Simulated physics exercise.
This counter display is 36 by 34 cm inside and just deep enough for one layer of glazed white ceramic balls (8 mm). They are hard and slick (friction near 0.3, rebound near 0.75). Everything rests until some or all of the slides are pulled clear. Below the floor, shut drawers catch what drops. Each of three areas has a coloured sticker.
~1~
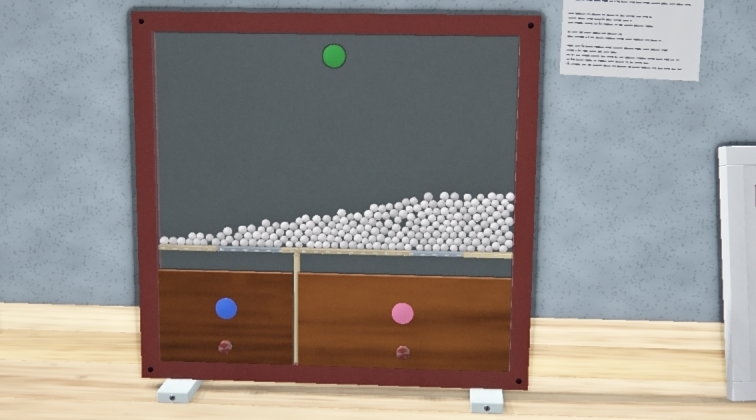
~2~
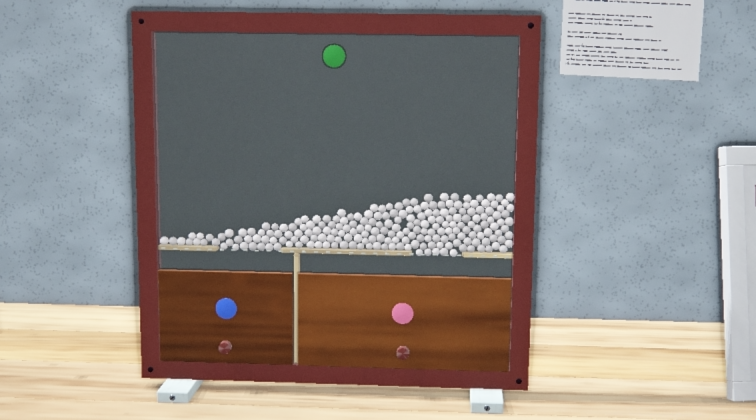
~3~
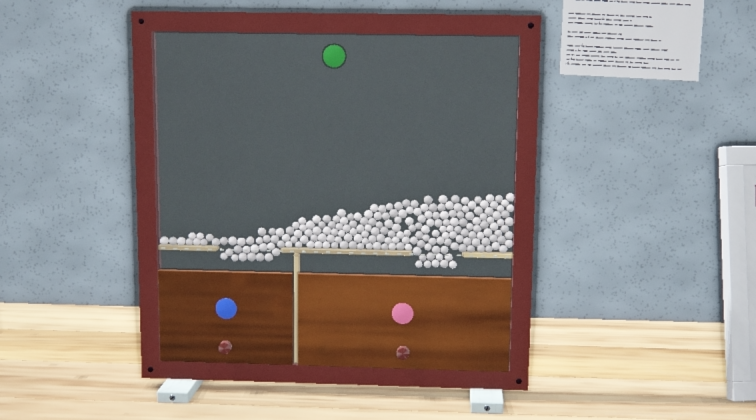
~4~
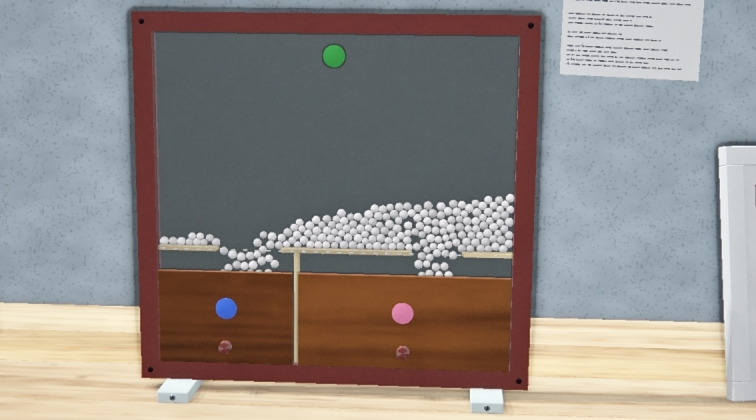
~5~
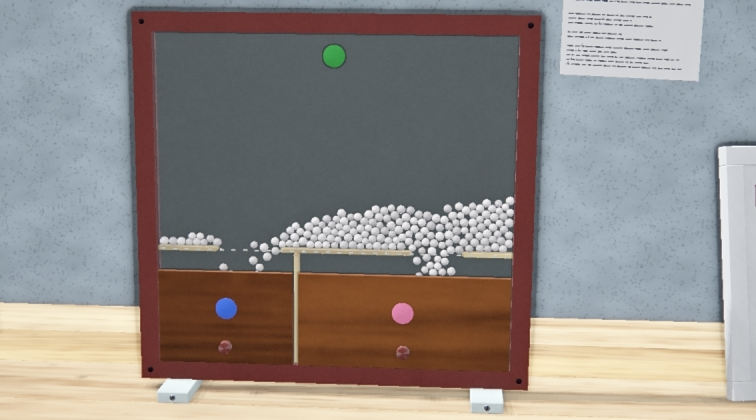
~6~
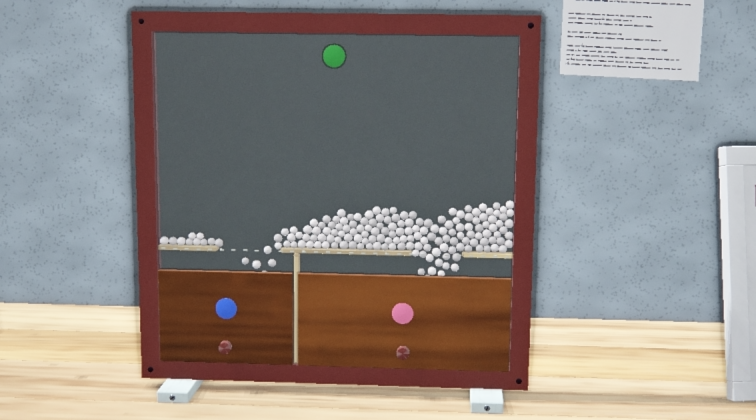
The clip opens on an upright red-framed case with small white balls heaped higher toward the right above two wooden drawers. Two sections of the floor beneath them disappear, and balls drop through both gaps behind the drawer fronts, leaving a nearly cleared left opening and a dip in the right-hand pile.
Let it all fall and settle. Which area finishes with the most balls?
The one marked pink.
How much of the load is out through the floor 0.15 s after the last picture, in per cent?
Roughly 50 per cent.
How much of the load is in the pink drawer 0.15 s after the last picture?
Some 35 per cent.
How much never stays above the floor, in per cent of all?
About 80 per cent.
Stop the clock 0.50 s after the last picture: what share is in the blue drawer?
Some 20 per cent.
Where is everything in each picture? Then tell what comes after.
In the first frame, about 210 balls; balls centred (384, 231); pink (403, 313), blue (226, 308), green (334, 56); slides (214, 248) to (286, 250), (407, 253) to (467, 254).
In the second frame, 2 of 2 slides gone; balls centred (384, 231); 0 out.
In the third frame, balls centred (384, 231); 19 out.
In the fourth frame, balls centred (385, 231); 35 out.
In the fifth frame, balls centred (392, 234); 47 out.
In the sixth frame, balls centred (392, 234); 61 out.
Then, 0.15 s after the last picture, 50 % are out; pink 35 %, blue 15 %, green 50 %.
Then, 0.50 s after the last picture, 70 % are out; pink 50 %, blue 20 %, green 30 %.
Then, 1.20 s after the last picture, 80 % are out; pink 60 %, blue 20 %, green 20 %.
At rest 1.9 s after the last picture, 80 % are out; pink 60 %, blue 25 %, green 20 %.
